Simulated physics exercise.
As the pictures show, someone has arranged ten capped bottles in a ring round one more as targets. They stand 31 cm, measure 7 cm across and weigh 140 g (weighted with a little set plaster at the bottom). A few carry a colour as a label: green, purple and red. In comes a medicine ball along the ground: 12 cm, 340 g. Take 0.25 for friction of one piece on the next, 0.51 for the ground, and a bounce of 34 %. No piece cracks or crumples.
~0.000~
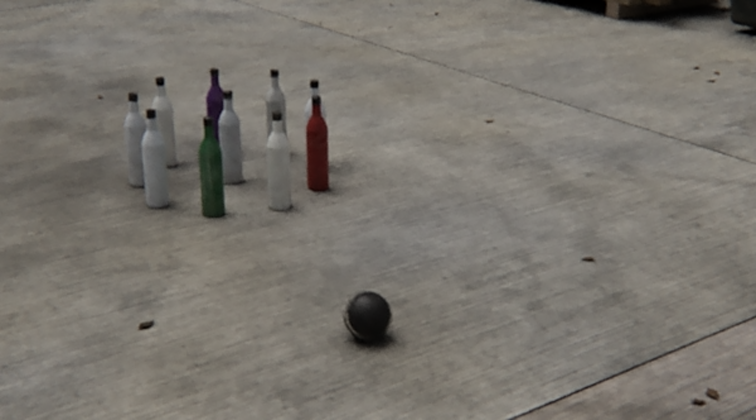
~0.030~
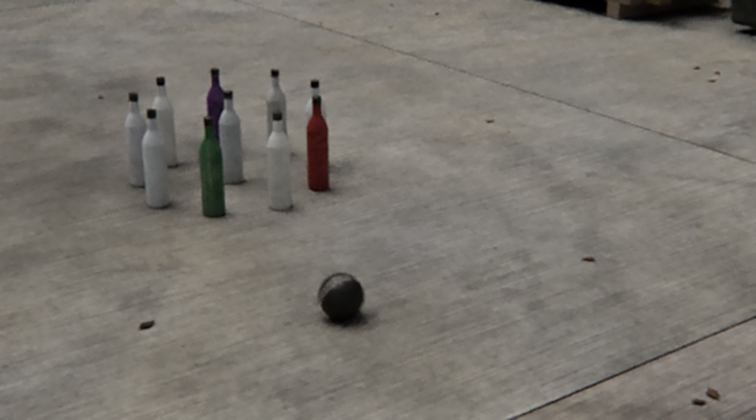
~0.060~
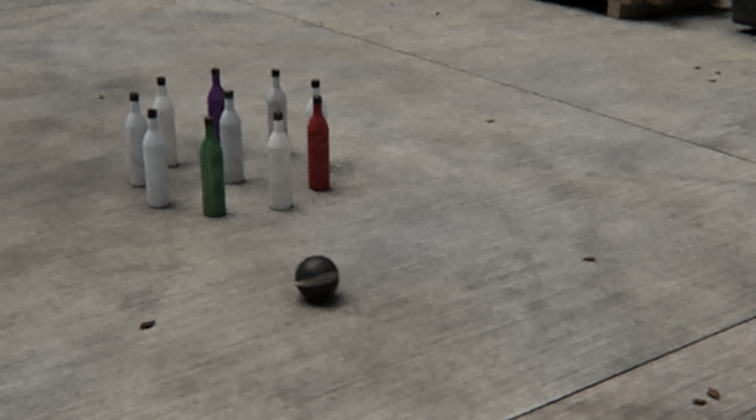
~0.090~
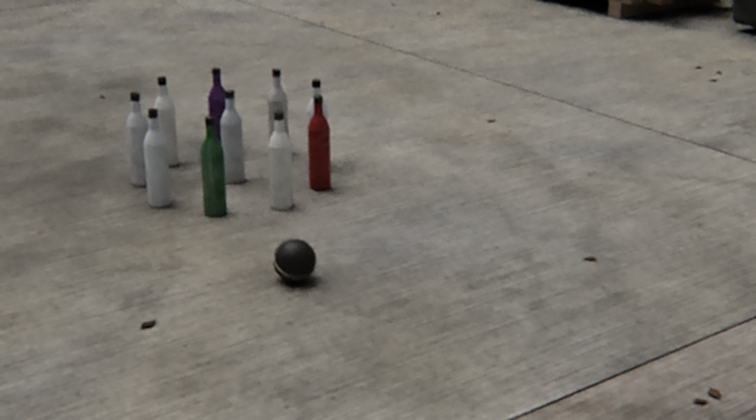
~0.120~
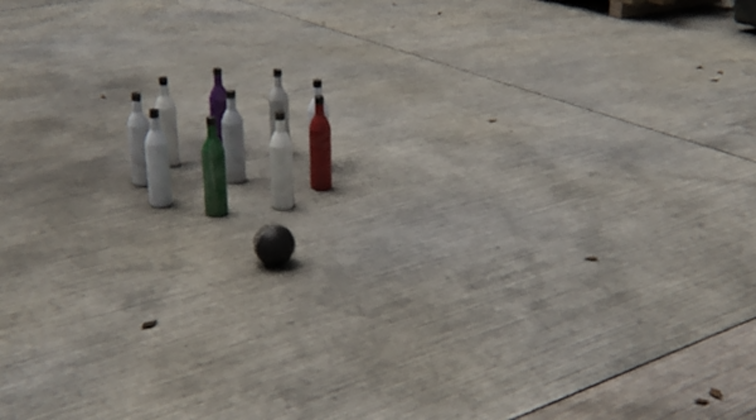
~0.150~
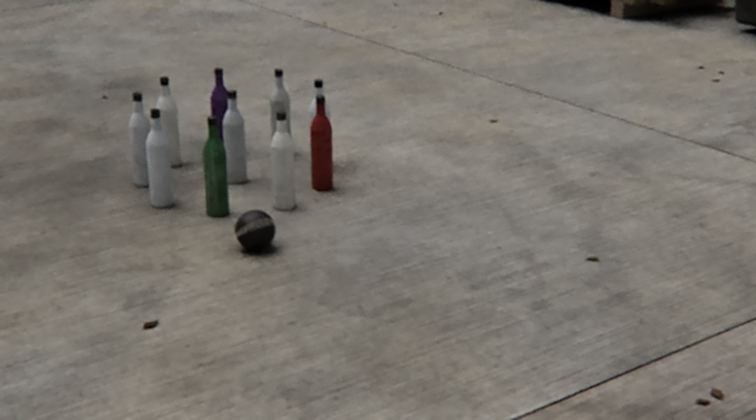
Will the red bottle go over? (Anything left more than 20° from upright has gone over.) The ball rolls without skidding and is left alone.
In the end the red bottle keeps its feet.
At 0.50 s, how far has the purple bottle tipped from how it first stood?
Some 0°.
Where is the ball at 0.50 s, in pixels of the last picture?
At about (165, 146).
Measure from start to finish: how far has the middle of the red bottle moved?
About 0 cm.
After 0.34 s, ball still moving; none of the 10 bottles over, 2 disturbed; red bottle unmoved; green bottle leaning 20°.
After 0.50 s, ball still moving; 1 of the 10 bottles over; red bottle unmoved; green bottle leaning 59°.
After 1.20 s, ball still moving; 2 of the 10 bottles over; red bottle unmoved; green bottle lying flat.
By the end (2.1 s), ball rolling away; 2 of the 10 bottles over; red bottle unmoved; green bottle lying flat; purple bottle unmoved. As the last picture would show them, middles, red bottle near (322, 143), green bottle near (319, 96).
